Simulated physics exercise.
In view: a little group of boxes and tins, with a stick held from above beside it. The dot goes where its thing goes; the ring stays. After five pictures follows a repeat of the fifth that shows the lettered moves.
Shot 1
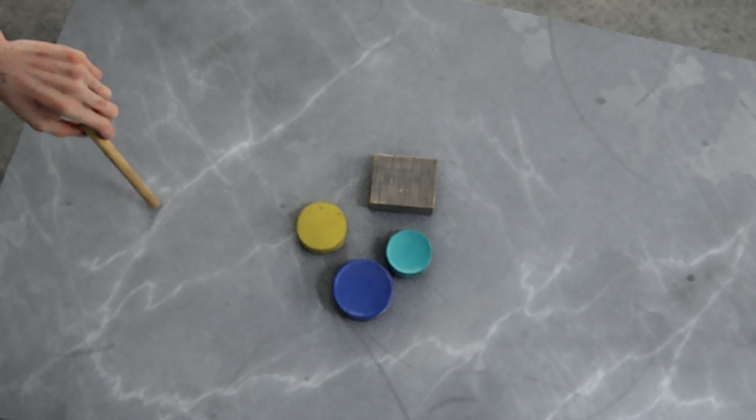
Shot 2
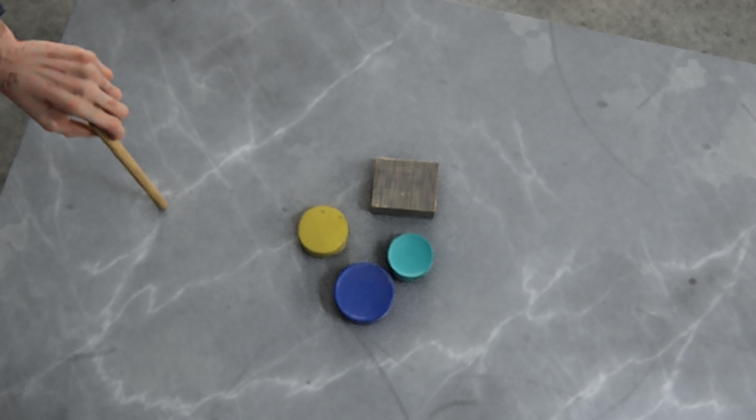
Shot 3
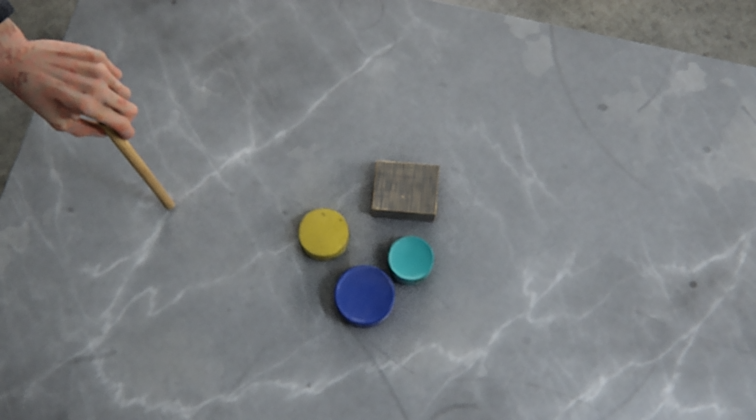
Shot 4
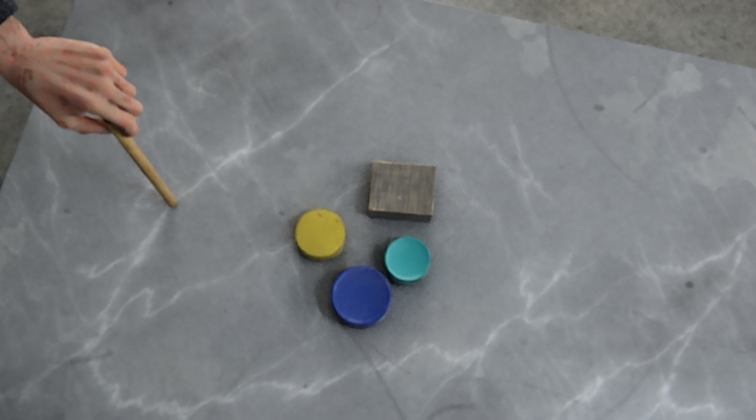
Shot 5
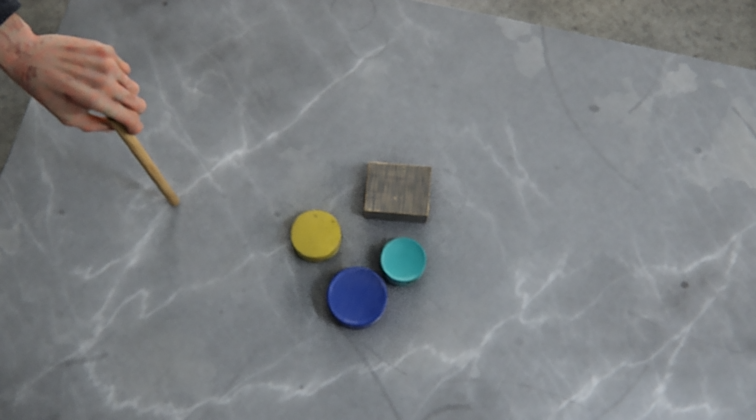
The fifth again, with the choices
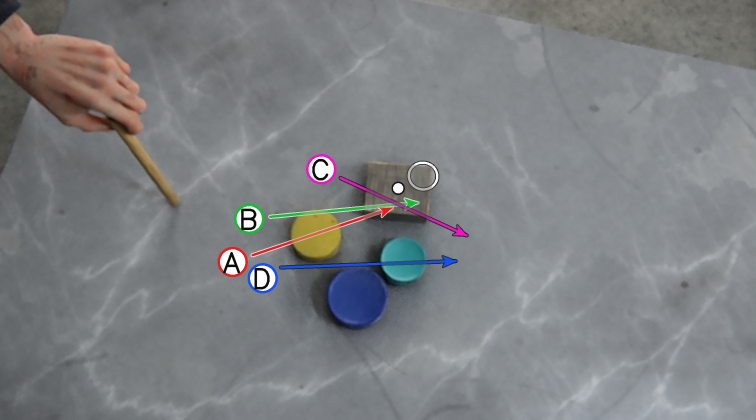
A hand holding a wooden stick shifts slightly right beside three round tins and a grey block.
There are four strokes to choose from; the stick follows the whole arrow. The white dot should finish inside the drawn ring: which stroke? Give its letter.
With A the dot lies in the ring.
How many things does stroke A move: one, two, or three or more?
It moves three or more.
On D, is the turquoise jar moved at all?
Yes.
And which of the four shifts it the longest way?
That is C.
On the marked copy, A from (253, 255) to (392, 208); B from (270, 217) to (418, 203); C from (340, 178) to (467, 236); D from (281, 268) to (456, 261); the ring at (423, 176); the white dot at (398, 188).
With A. Early on, foot of the stick (304, 238); grey block (398, 192); yellow tin (333, 234).
Further on, foot of the stick (354, 222); grey block (399, 192); yellow tin (373, 240); turquoise jar (409, 269).
At the end, foot of the stick (392, 208); grey block (423, 182); yellow tin (375, 240); the dot on the grey block is in the ring.
As for the rest, B leaves the dotted thing at (447, 176); C leaves the dotted thing at (491, 205); D leaves the dotted thing at (398, 192).
